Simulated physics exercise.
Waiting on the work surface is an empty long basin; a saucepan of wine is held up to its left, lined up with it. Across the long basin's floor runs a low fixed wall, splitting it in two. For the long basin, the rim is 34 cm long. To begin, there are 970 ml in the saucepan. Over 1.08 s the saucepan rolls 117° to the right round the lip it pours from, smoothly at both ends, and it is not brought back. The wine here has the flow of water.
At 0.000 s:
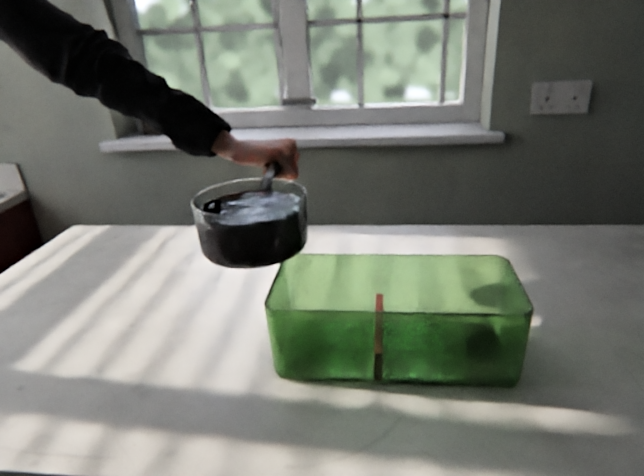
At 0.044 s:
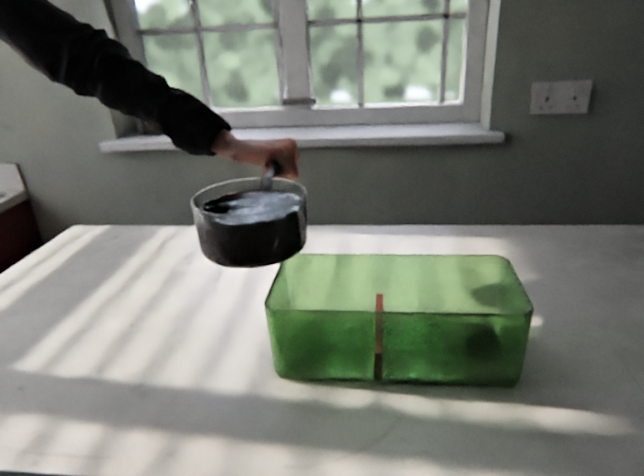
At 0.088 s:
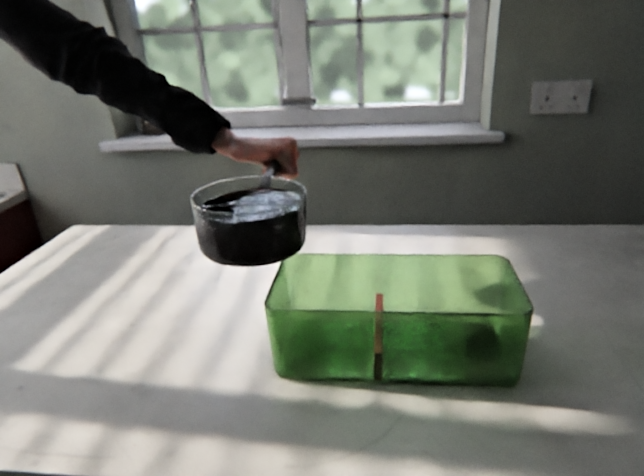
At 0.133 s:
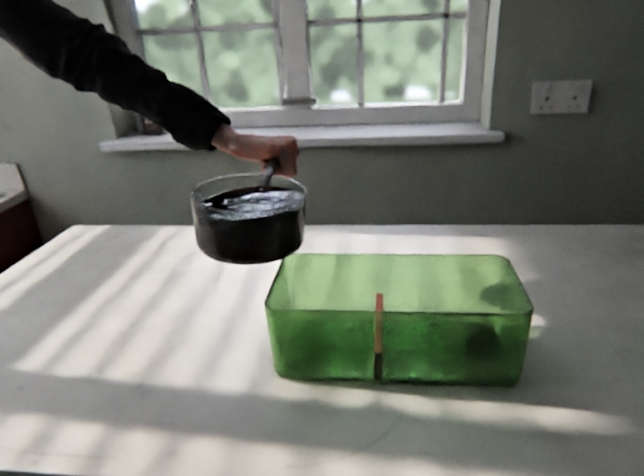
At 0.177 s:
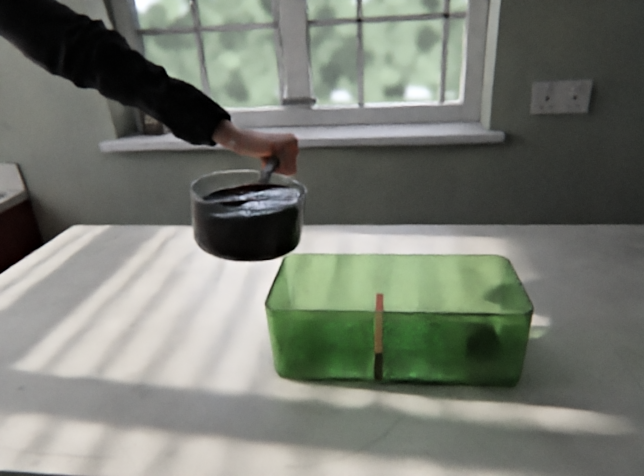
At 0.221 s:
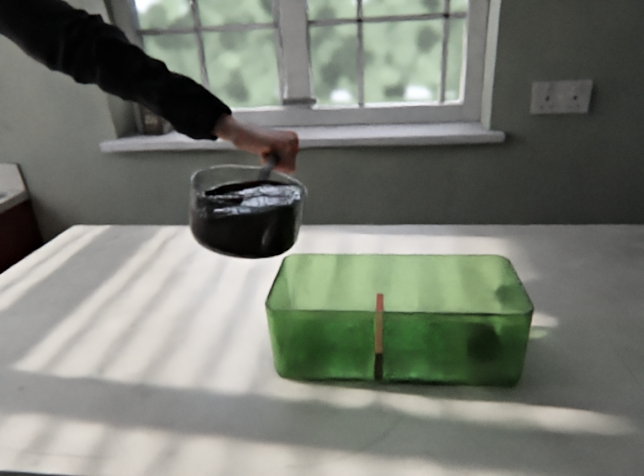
A dark-sleeved arm reaches in from the left, holding a glass-sided saucepan of dark liquid above a pale tabletop, seen from the front and slightly above. To its right sits an empty, translucent green basin with a reddish-brown upright strip, before a grey wall and a bright window. The saucepan tilts slowly and slightly to the right while the liquid's surface shifts inside, and the view stays still.
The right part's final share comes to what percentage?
It comes to roughly 78 %.
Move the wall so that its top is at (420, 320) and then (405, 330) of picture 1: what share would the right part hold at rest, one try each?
I'd say 10 percent on the first go, 40 percent on the next.
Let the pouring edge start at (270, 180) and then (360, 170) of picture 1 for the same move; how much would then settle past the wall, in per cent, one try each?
First 40, then 90 per cent.
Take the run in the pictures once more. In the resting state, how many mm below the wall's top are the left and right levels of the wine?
For the left, around 38 mm; for the right, around 20 mm.
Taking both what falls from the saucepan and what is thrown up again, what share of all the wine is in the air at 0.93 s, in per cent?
Airborne share: Near 14 %.
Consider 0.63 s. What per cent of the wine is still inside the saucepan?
Some 56 % of it is still there.
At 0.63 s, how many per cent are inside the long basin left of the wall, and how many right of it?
About 7 left, 0 right.
By 0.63 s the tilt is 73° and 55 per cent is still to pour, 7 is left of the wall and 0 right of it.
By 0.93 s the tilt is 111° and 5 per cent is still to pour, 13 is left of the wall and 68 right of it.
By 1.24 s the tilt is 117° and 0 per cent is still to pour, 21 is left of the wall and 78 right of it.
By 1.58 s the tilt is 117° and 0 per cent is still to pour, 21 is left of the wall and 78 right of it.
At rest 21 per cent lies left of the wall, 78 right of it and 1 outside.
